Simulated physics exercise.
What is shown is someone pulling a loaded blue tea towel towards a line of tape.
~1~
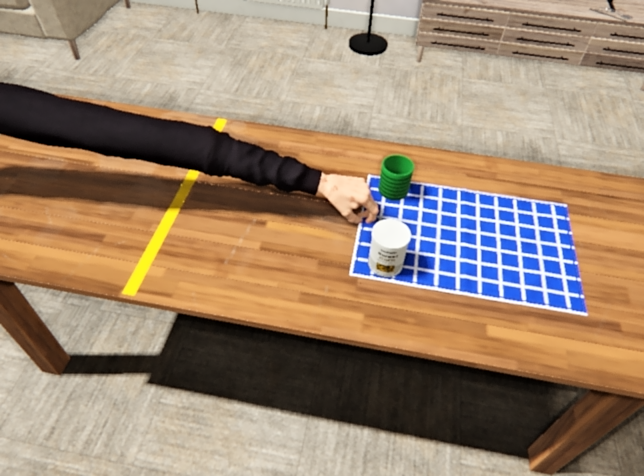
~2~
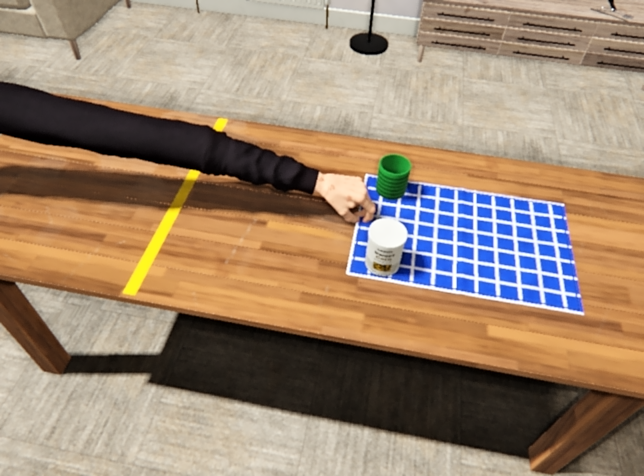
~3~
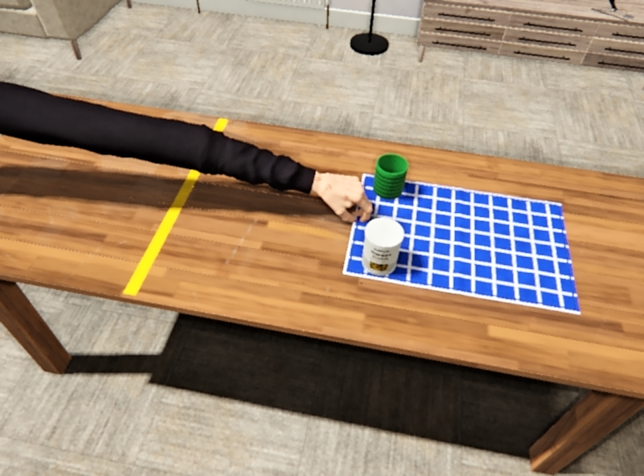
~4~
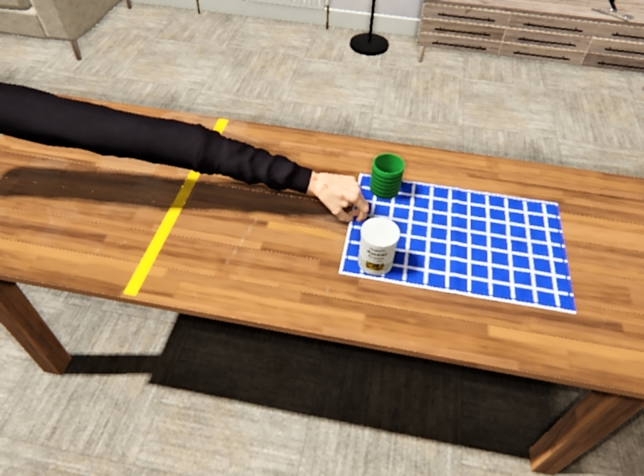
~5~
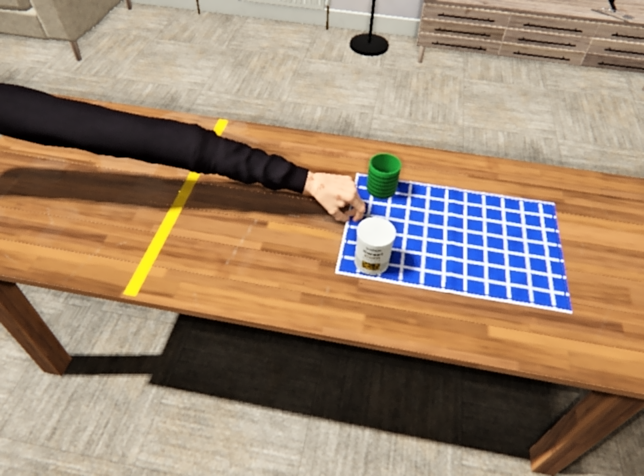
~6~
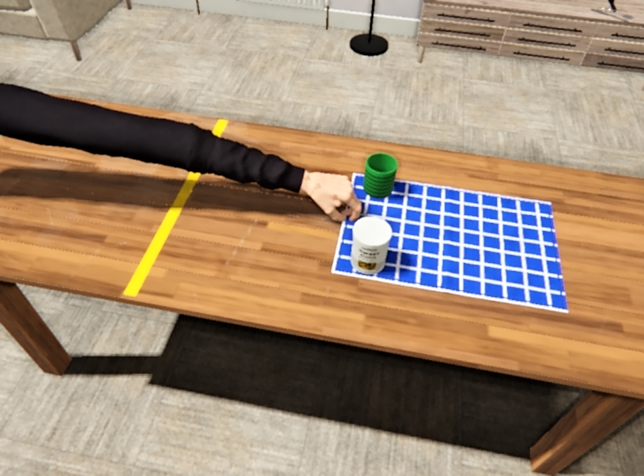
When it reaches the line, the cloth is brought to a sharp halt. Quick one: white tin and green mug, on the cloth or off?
White tin - on. Green mug - on.
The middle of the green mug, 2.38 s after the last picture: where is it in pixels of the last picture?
Position at that time: (226, 153).
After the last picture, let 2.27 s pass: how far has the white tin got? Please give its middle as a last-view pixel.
At that time it sits close to pixel (199, 218).
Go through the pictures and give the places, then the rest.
In the first frame, tea towel end (350, 275); white tin (392, 233); green mug (398, 165); tape (138, 276).
In the second frame, tea towel end (347, 274), far hem (583, 315); green mug (395, 164).
In the third frame, tea towel end (343, 274); white tin (385, 232).
In the fourth frame, tea towel end (339, 273), far hem (576, 314); green mug (389, 163).
In the fifth frame, tea towel end (336, 273); white tin (377, 231).
In the sixth frame, tea towel end (332, 273), far hem (567, 313); white tin (372, 231); green mug (382, 163); tape (139, 277).
Then, 2.27 s on from there, hem at the tape; white tin on the cloth near (199, 218); green mug on the cloth near (230, 154).
Then, 2.38 s on from there, hem at the tape; white tin on the cloth near (195, 218); green mug on the cloth near (226, 153).
In the end, hem at the tape; white tin on the cloth near (195, 217); green mug on the cloth near (226, 153). The white tin keeps its seat and the green mug stays on the cloth.
